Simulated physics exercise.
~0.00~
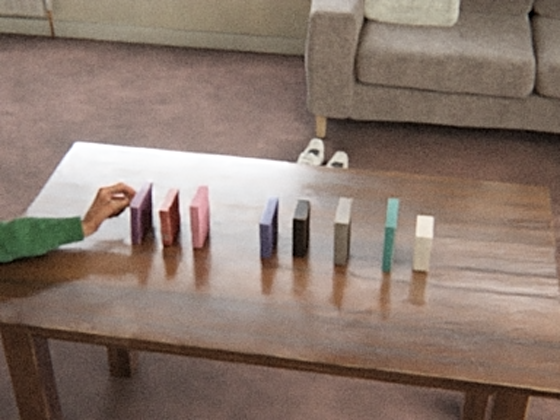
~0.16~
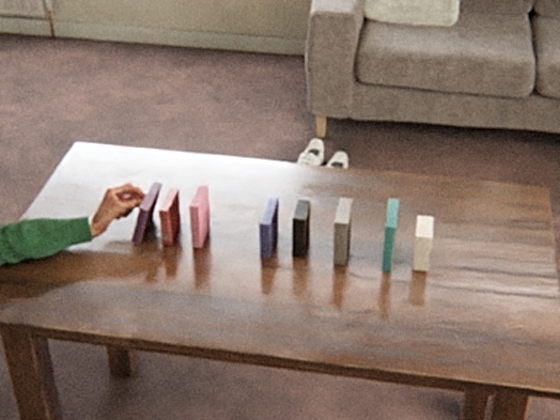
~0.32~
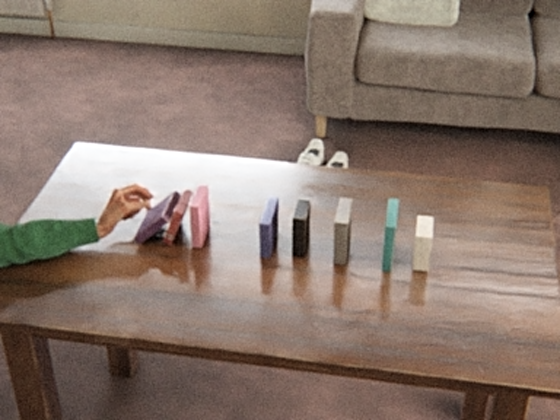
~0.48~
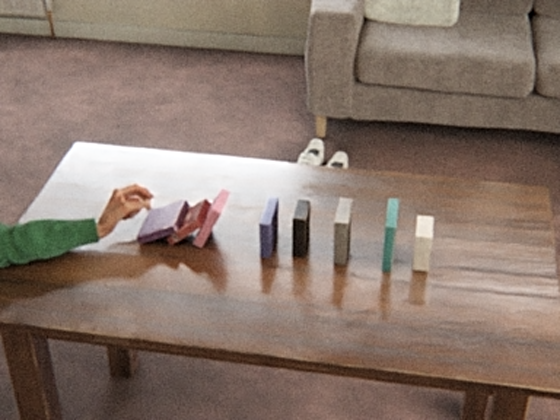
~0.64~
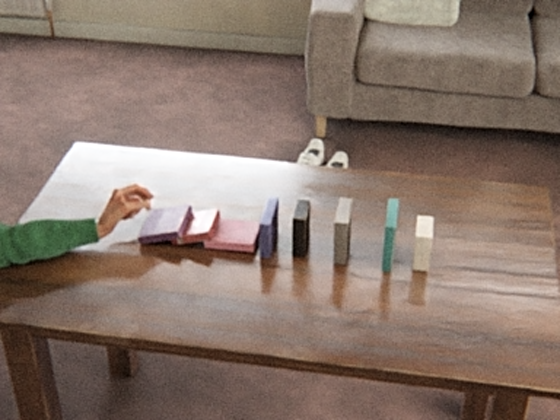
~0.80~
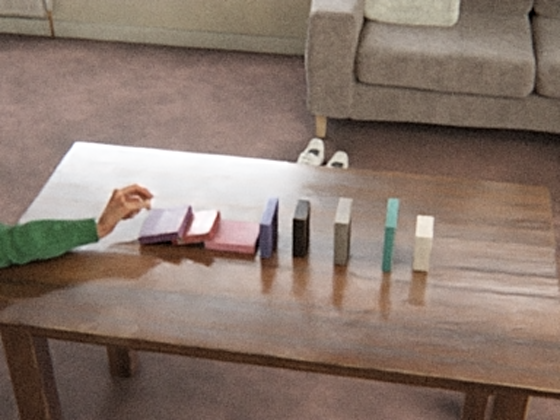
A hand tips the purple block, toppling the red and pink ones; the rest stand.
